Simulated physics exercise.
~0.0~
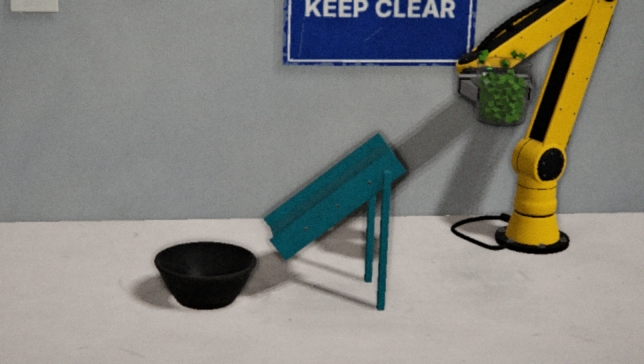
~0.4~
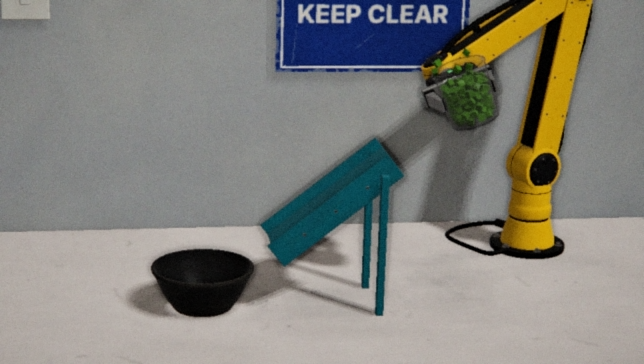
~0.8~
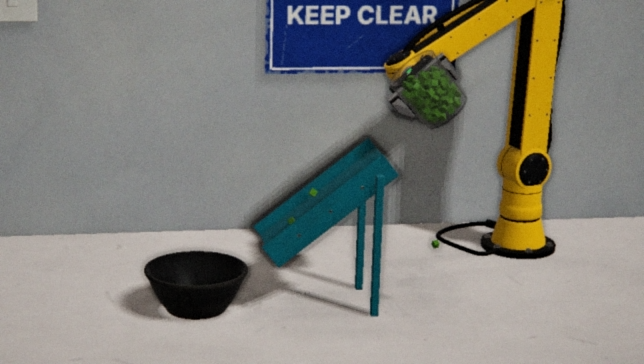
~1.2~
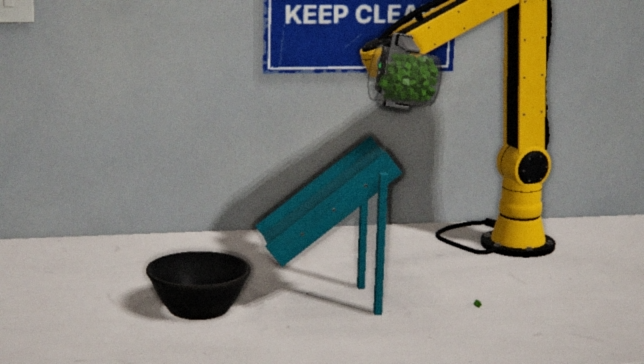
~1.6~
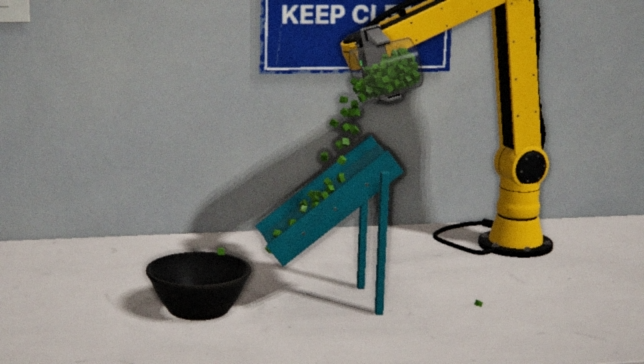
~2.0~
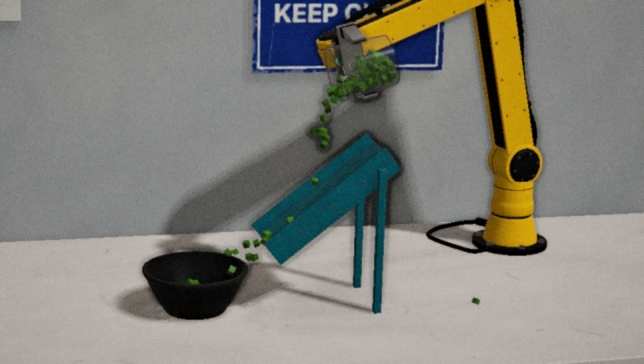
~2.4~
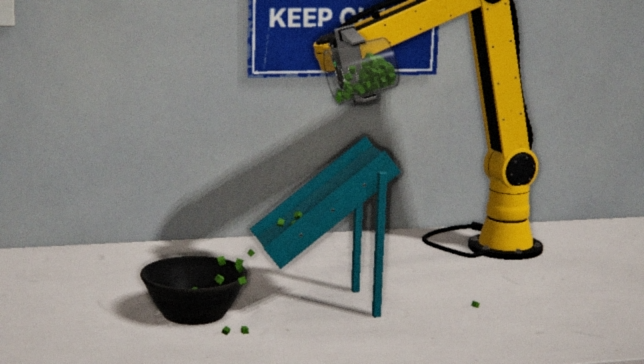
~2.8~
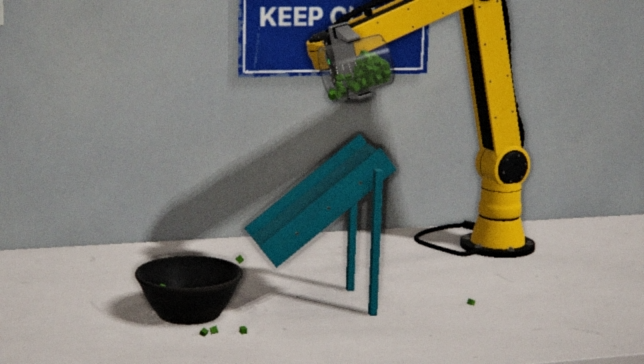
The clip opens on a yellow robot arm holding a grey container heaped with green cubes, beside a sloping teal chute and a black bowl on a pale table. The arm swings the container left and tips it forward, and a few pieces spill early, one landing near the robot's base. Tilted further above the chute, the container releases a stream of cubes that tumbles down the slope into the bowl. The flow thins, and some pieces drop in front of the bowl. It ends with the chute clear, the container still partly full on its side, and a few strays on the table.
